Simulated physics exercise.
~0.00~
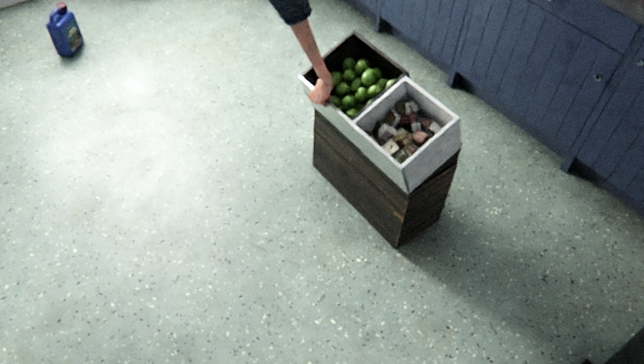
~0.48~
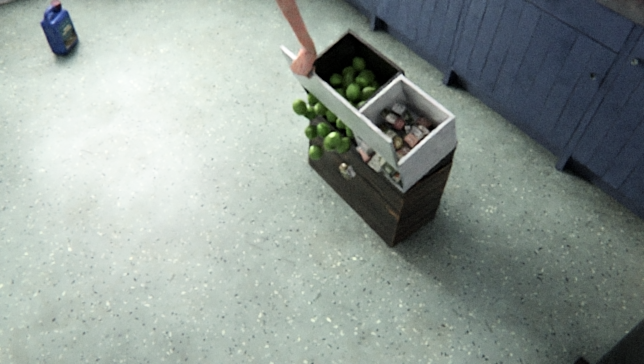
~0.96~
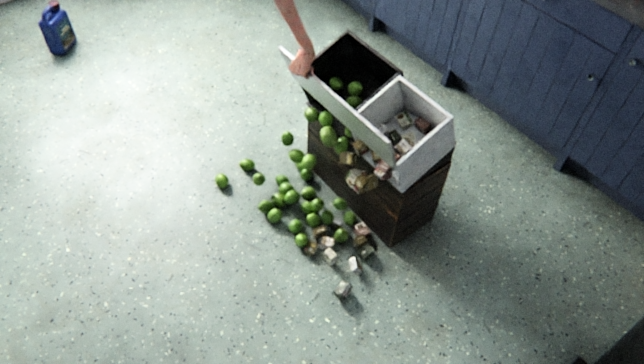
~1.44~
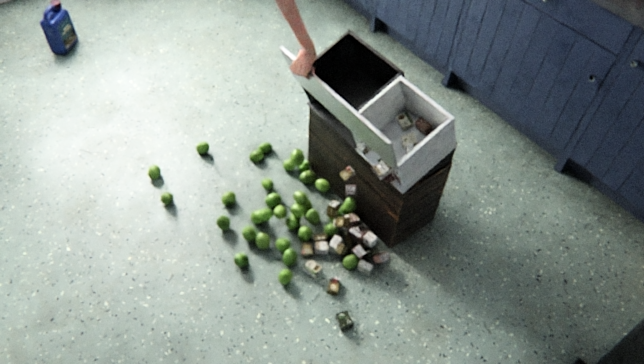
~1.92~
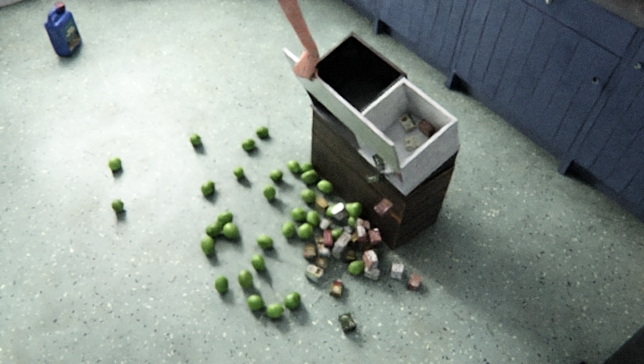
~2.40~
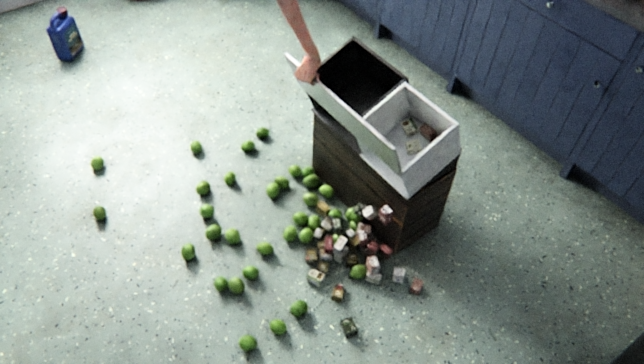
Green limes and small cartons spilling from two hoppers as a hand lifts the gate, scattering leftward, a few cartons staying inside.
